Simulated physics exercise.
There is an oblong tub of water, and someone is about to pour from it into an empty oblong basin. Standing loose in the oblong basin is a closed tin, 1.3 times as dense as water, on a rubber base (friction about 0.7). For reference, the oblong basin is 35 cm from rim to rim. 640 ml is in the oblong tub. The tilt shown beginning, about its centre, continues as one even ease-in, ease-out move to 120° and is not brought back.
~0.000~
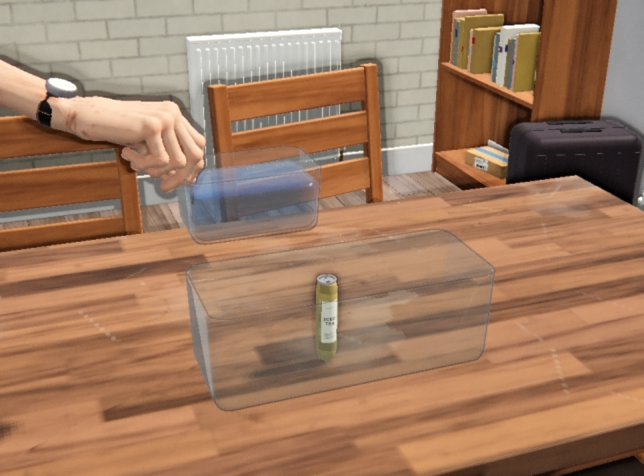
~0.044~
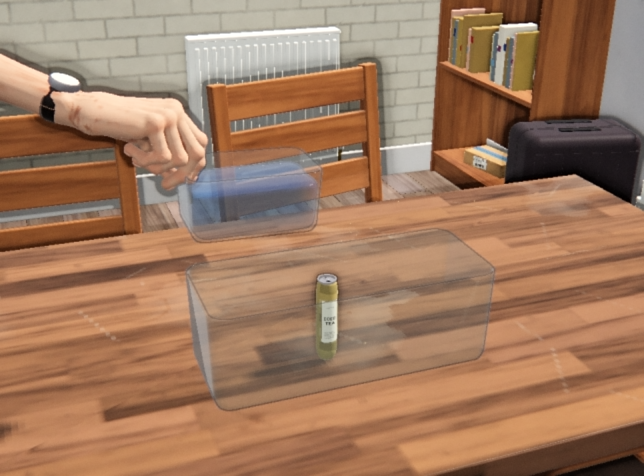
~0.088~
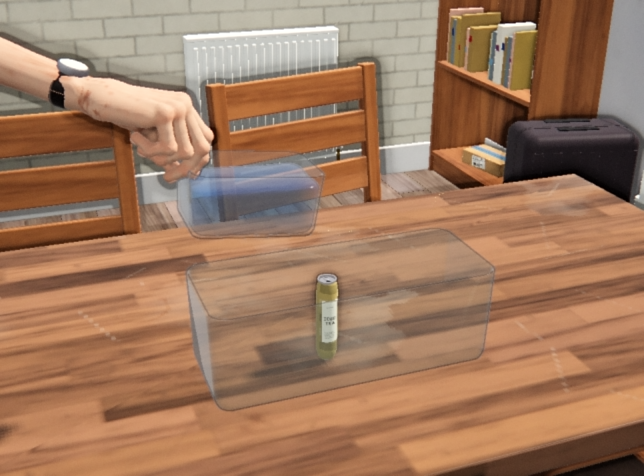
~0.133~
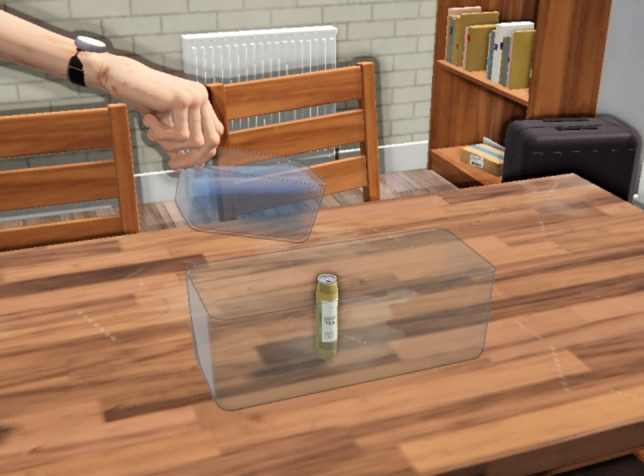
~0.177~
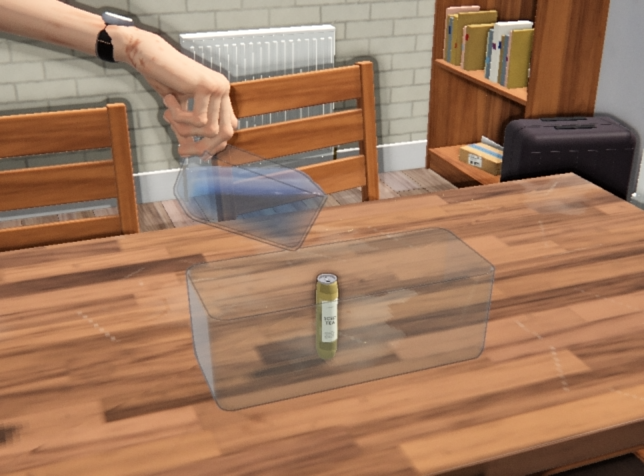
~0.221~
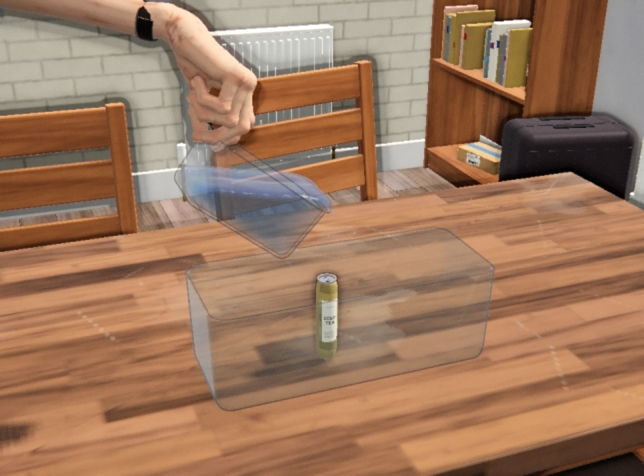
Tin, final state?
I expect it to stay the right way up.
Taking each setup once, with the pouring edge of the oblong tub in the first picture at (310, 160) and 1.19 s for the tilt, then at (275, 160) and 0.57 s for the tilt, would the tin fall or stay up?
First it stays on its base; then it tips over.
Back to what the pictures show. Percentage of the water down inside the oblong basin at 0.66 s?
Near 96 per cent of the total.
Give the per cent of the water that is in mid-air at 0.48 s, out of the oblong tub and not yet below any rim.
20 %.
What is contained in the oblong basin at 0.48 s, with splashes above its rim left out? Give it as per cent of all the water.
Some 72 per cent.
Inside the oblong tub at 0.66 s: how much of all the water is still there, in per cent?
Close to 0 percent of the total.
After 0.48 s the tilt is 112° and 8 per cent is still to pour; the tin stands where it began.
After 0.66 s the tilt is 120° and 0 per cent is still to pour; the tin stands where it began.
After 0.86 s the tilt is 120° and 0 per cent is still to pour; the tin stands where it began.
After 1.07 s the tilt is 120° and 0 per cent is still to pour; the tin stands where it began.
In the end the tin stands where it began.
